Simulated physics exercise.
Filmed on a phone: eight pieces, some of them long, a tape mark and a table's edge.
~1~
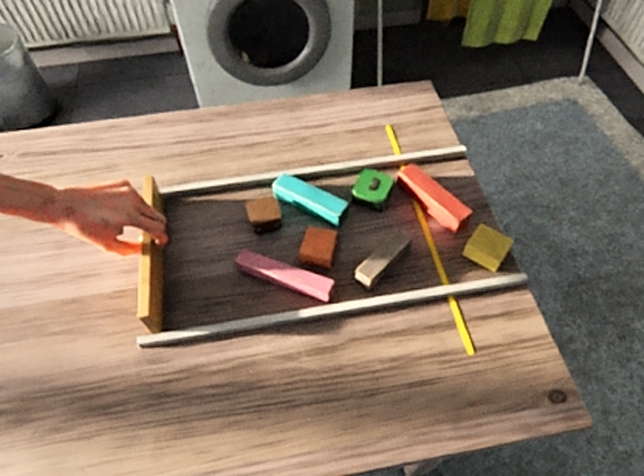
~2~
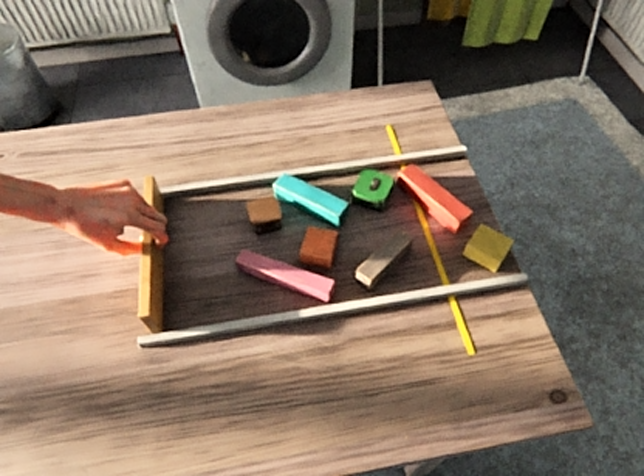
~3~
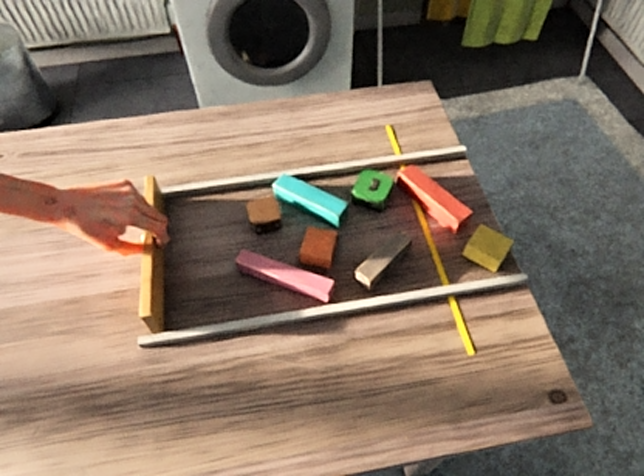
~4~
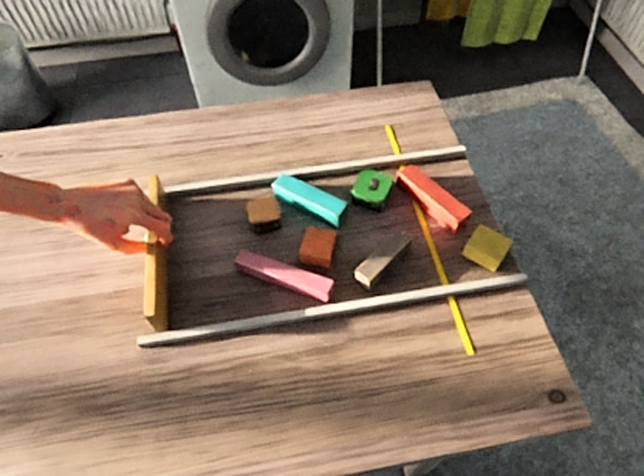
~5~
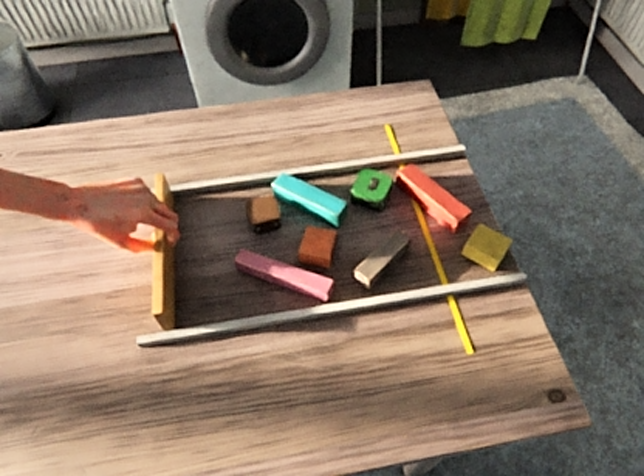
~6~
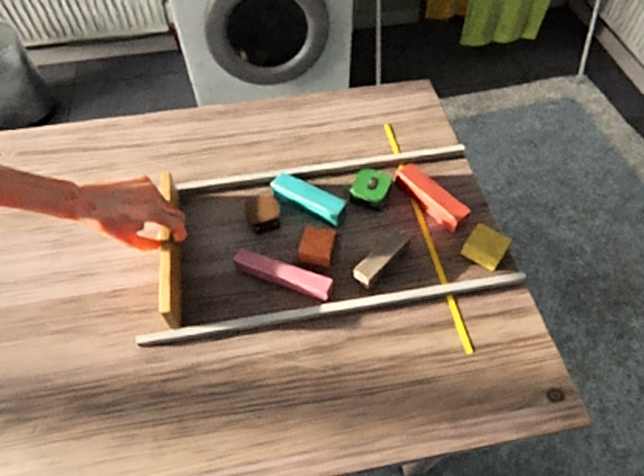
A hand reaches in from the left and grips an upright wooden board on a wood-grain table, seen from above at an angle, with a washing machine behind. Between two pale rails lie brown, turquoise, pink, green and grey pieces, with a red bar across yellow tape and a yellow block beyond. The hand slides the board slightly right while the pieces and camera stay still.
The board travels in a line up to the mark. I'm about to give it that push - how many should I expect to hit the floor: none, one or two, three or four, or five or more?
Expect one or two.
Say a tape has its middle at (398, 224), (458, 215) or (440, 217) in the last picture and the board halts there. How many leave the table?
Going through them in order, you'd see 0, 4 and 4.
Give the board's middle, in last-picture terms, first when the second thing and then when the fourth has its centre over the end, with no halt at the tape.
Near (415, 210) first, near (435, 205) second.
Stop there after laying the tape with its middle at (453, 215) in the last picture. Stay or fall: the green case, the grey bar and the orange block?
What happens: The green case goes down, the grey bar goes down, the orange block does not come off.
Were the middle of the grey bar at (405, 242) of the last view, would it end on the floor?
Lab note: It does not drop.
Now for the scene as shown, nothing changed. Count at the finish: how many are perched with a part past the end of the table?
3, I think.
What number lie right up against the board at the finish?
Count recorded: 3.
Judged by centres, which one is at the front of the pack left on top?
The grey bar finishes closest.
Soon after, none off yet; yellow block at rest near (486, 247); red bar at rest near (431, 197); green case at rest near (371, 190).
After that, none off yet; yellow block at rest near (486, 247); red bar displaced a little near (443, 191); green case displaced about its own width near (397, 175).
In the end, the number that fall off is one or two; gone, red bar and yellow block.
